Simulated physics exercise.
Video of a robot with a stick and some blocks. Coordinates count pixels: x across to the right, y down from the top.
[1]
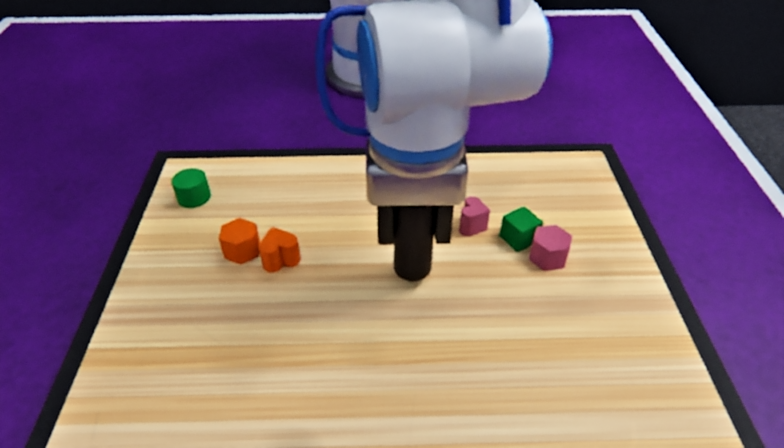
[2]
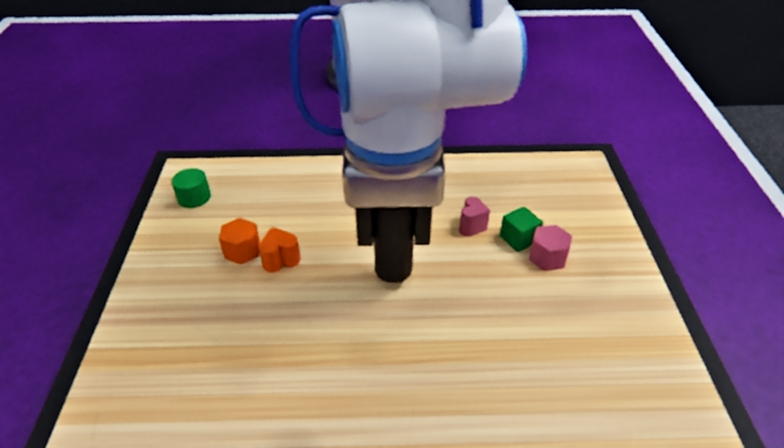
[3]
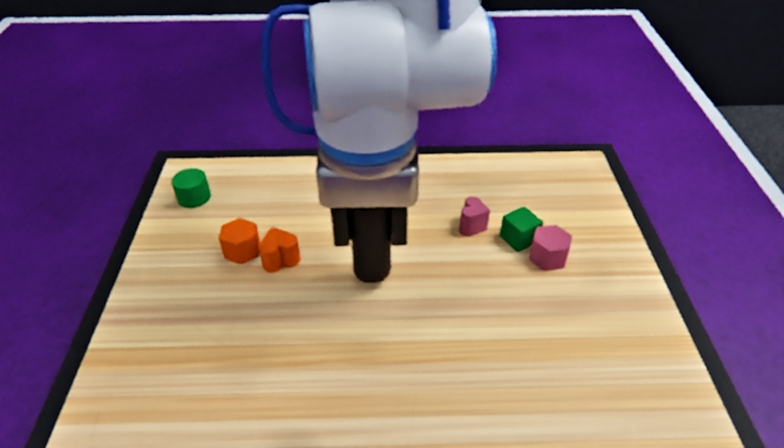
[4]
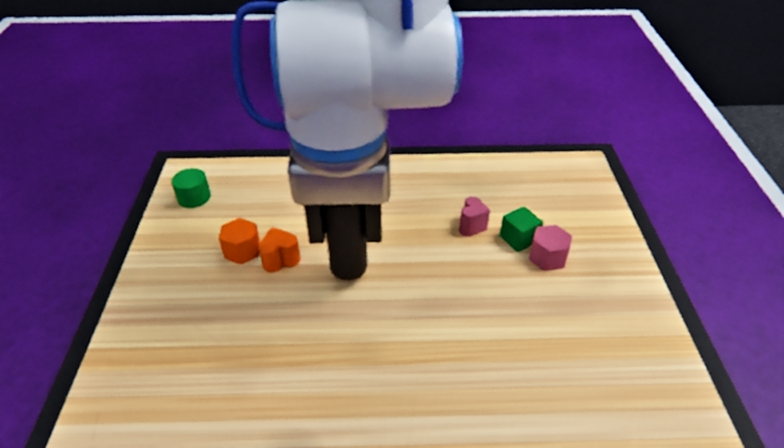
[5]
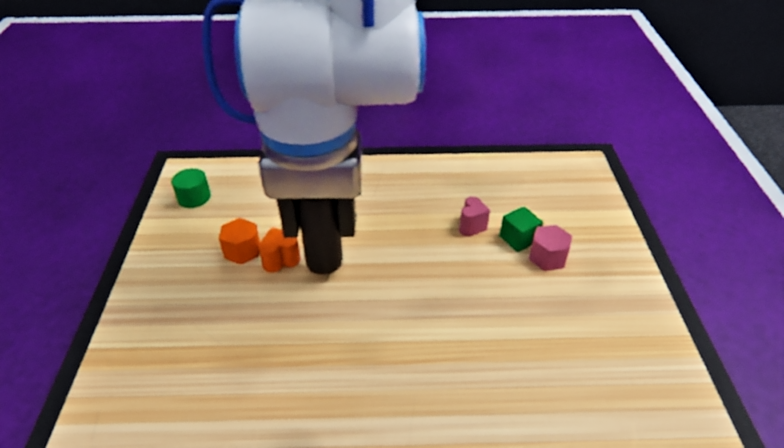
A white robot arm holding a black stick slid steadily left across a wooden board, drawing close beside the orange heart-shaped block, while the scattered green, orange and pink blocks all stayed still.
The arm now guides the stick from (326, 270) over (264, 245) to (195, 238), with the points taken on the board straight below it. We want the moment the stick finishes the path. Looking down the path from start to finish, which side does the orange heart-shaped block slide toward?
It shifts leftward.
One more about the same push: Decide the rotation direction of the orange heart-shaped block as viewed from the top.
It makes a counterclockwise turn.
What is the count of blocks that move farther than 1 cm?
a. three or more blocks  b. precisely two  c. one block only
My answer is option b.
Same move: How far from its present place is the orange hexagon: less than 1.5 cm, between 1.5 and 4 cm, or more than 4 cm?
Answer: More than 4 cm.
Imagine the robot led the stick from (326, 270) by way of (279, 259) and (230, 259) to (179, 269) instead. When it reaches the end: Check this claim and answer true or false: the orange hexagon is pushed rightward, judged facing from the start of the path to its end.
True - the claim holds.
What follows on the original path. One third of the way, stick at (281, 244); orange hexagon at (208, 228), turned 20° clockwise; orange heart-shaped block at (241, 234), turned 35° anticlockwise.
Two thirds of the way, stick at (240, 231); orange hexagon at (178, 231), turned 50° clockwise; orange heart-shaped block at (211, 235), turned 115° anticlockwise.
At the end, stick at (193, 230); green circle still; orange hexagon at (158, 237), turned 80° clockwise; orange heart-shaped block at (197, 240), turned 160° anticlockwise.
